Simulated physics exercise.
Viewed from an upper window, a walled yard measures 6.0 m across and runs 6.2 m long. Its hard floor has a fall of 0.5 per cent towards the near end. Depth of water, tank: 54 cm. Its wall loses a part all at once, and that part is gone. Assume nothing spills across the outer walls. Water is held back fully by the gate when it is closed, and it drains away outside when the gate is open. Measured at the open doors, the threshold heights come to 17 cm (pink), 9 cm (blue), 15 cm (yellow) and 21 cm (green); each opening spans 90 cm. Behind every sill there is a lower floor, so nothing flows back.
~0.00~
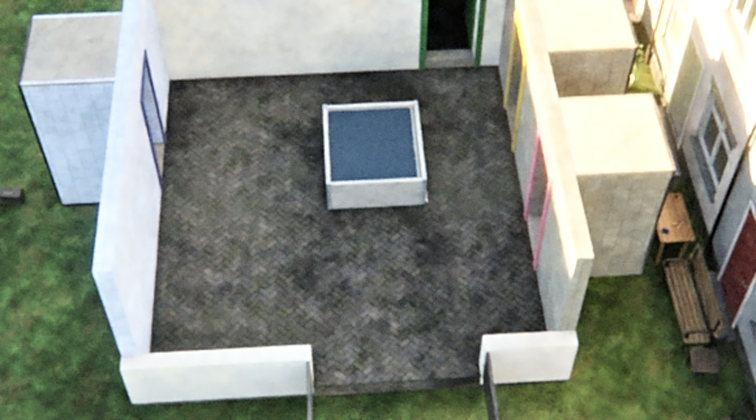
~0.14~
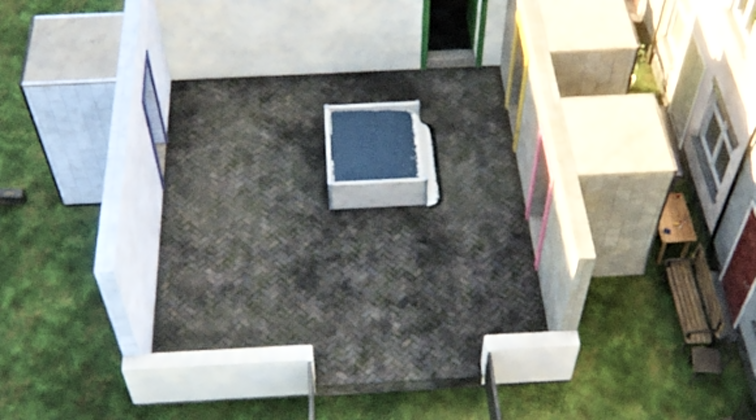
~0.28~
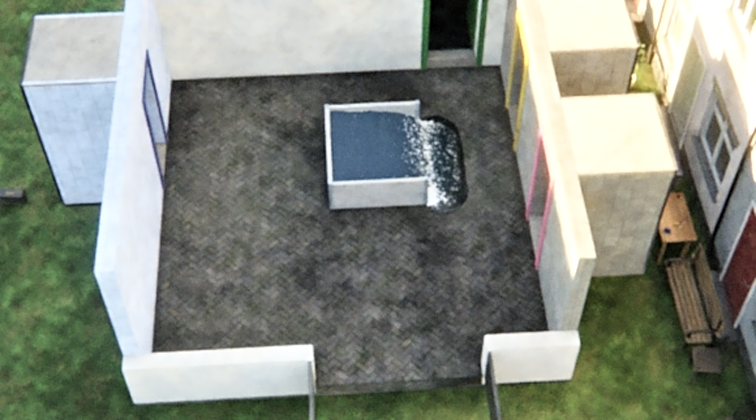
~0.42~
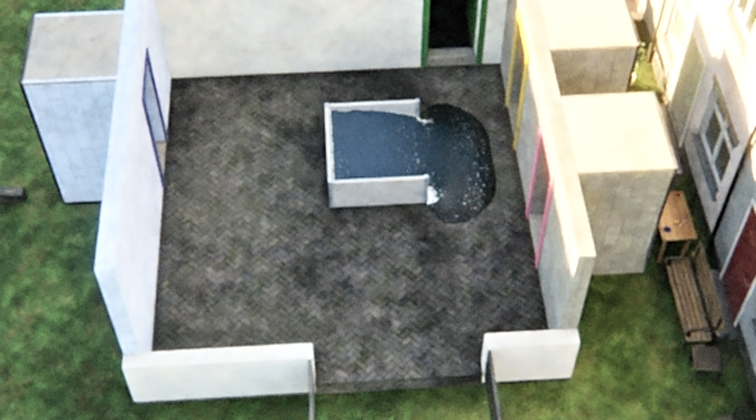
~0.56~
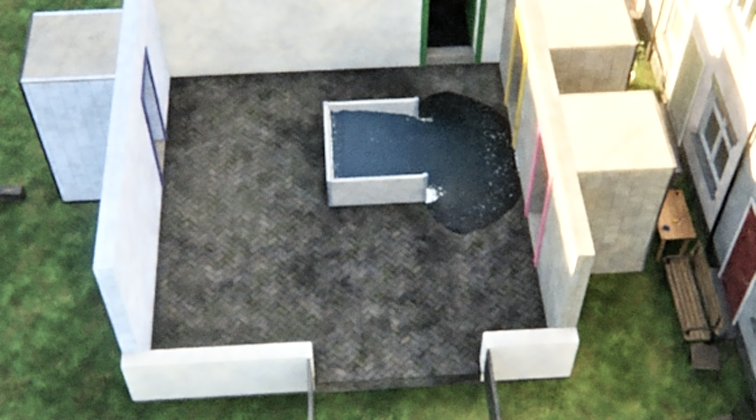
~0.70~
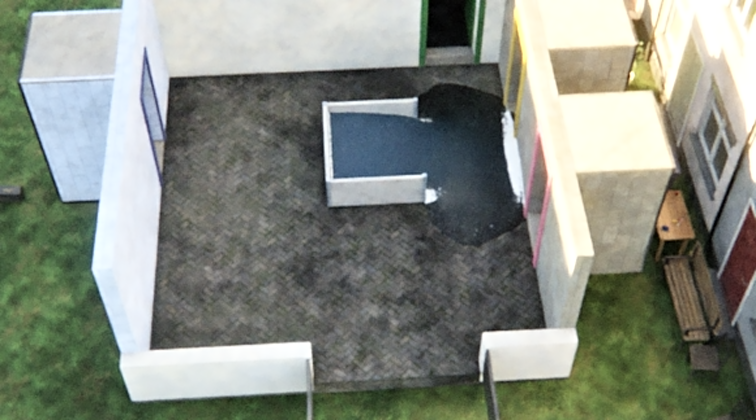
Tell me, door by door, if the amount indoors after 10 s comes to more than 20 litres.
Outcome: At the pink door the amount let in will fall short of the limit; at the blue door the amount let in will fall short of the limit; at the yellow door the amount let in will top the limit; at the green door the amount let in will fall short of the limit.
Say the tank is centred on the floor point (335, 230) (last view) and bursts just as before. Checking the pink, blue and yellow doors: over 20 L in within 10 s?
Well, against that limit, at pink it's too much, at blue it's within bounds, and at yellow it's within bounds.
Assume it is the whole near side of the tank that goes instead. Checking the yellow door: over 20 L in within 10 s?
Note: Yellow door, short of the limit.
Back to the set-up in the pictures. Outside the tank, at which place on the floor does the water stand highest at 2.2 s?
Close to pixel (495, 74).
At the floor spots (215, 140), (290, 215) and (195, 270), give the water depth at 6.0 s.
Reading - approx. 2 / 0 / 0 cm.
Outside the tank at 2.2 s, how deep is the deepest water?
Peak depth: Approx. 30 cm.
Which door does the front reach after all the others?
That's the blue door.
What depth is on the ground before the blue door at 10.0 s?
Roughly 3.5 centimetres.
After 1.4 s water covers 15 % of the floor and is deepest (36 cm) near (511, 164); pink door 14 cm at the sill, 0 L in, blue door not reached, yellow door 29 cm at the sill, 27 L in, green door not reached.
After 2.2 s water covers 25 % of the floor and is deepest (30 cm) near (495, 74); pink door 14 cm at the sill, 0 L in, blue door not reached, yellow door 23 cm at the sill, 70 L in, green door 15 cm at the sill, 0 L in.
After 3.5 s water covers 40 % of the floor and is deepest (18 cm) near (534, 356); pink door 8 cm at the sill, 0 L in, blue door not reached, yellow door 11 cm at the sill, 84 L in, green door 15 cm at the sill, 0 L in.
After 6.0 s water covers 65 % of the floor and is deepest (10 cm) near (167, 110); pink door 4 cm at the sill, 1 L in, blue door 6 cm at the sill, 0 L in, yellow door 6 cm at the sill, 85 L in, green door 6 cm at the sill, 0 L in.
After 10.0 s water covers 85 % of the floor and is deepest (6 cm) near (150, 356); pink door 3 cm at the sill, 1 L in, blue door 4 cm at the sill, 0 L in, yellow door 3 cm at the sill, 85 L in, green door 2 cm at the sill, 0 L in.
